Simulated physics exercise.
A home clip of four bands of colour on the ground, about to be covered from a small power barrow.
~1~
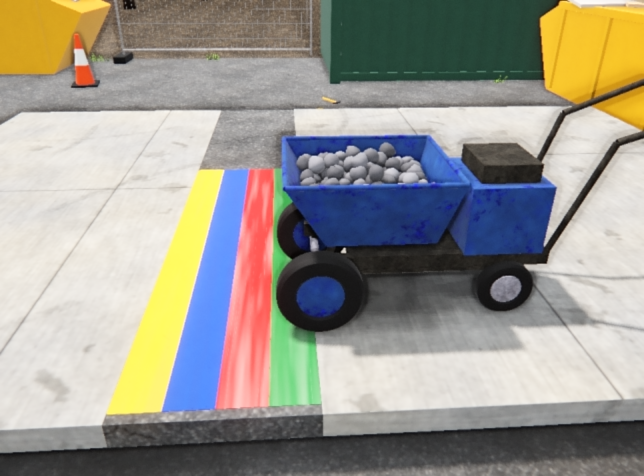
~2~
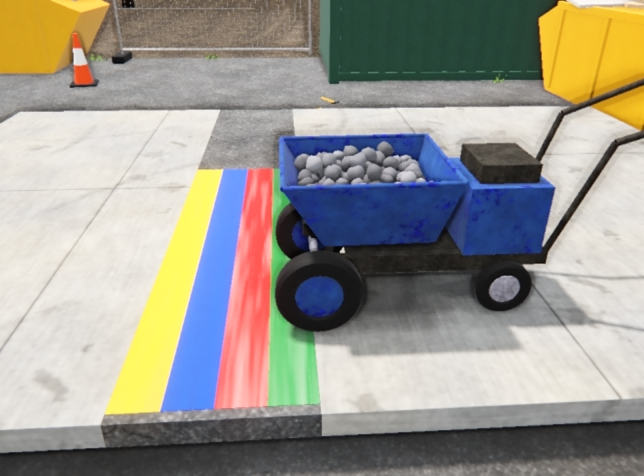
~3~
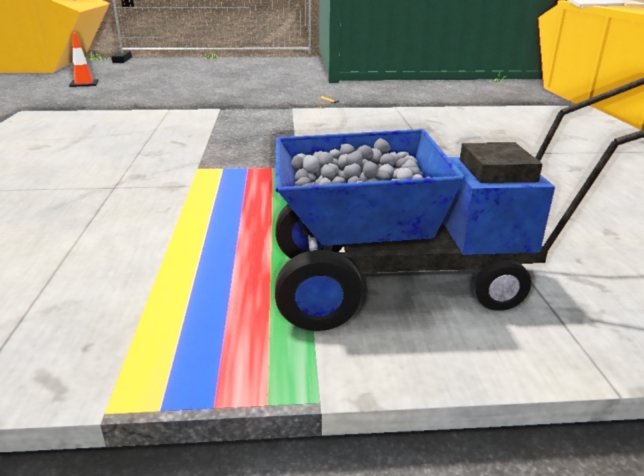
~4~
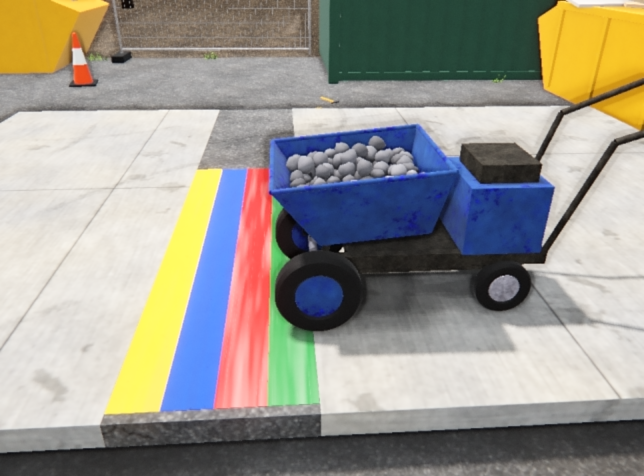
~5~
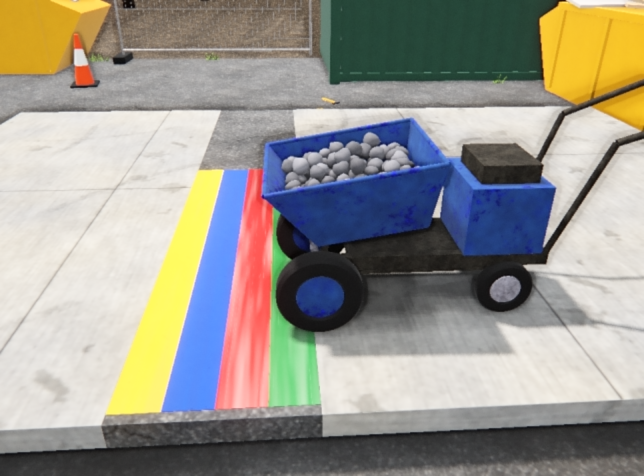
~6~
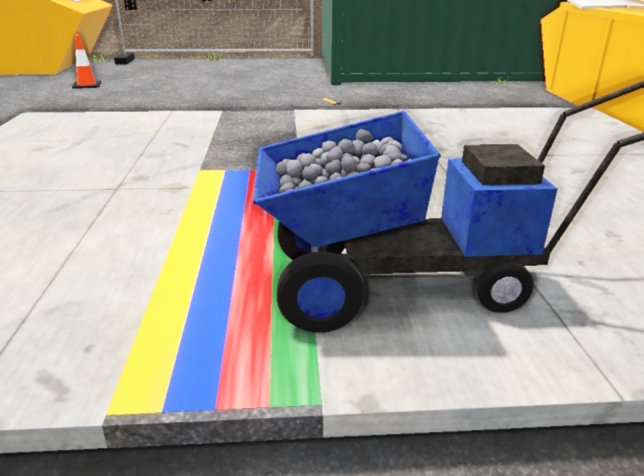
A blue barrow loaded with round grey cobbles stood beside yellow, blue, red and green strips on the ground, and its skip slowly tilted a little to the left while the wheels stayed put.
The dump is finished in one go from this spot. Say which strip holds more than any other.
The yellow strip carries the most.
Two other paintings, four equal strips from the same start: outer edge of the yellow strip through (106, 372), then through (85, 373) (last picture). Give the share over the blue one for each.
First some 30, then 40 per cent.
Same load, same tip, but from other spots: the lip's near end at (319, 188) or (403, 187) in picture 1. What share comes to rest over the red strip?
Near 0 % and 30 %.
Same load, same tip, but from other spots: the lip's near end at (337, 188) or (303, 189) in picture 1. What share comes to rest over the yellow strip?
About 20 and 30 per cent.
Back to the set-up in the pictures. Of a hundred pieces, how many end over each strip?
In per cent, green strip 0, red strip 0, blue strip 20 and yellow strip 40.
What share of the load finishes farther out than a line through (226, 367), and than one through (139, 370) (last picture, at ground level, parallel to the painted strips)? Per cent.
The first gives 90 %, the second 40 %.
Soon after the last picture, skip tipped steeply; all in the skip.
A little later, skip tipped right over; most in the skip; a stray few over the blue strip; a small part over the yellow strip; a stray few falling; a stray few off the paint.
Later still, skip tipped right over; about a quarter in the skip; about a quarter over the blue strip; about a third over the yellow strip; about a quarter off the paint.
At rest, skip tipped right over; a small part in the skip; none over the green strip; none over the red strip; about a quarter over the blue strip; about a third over the yellow strip; about a quarter off the paint.
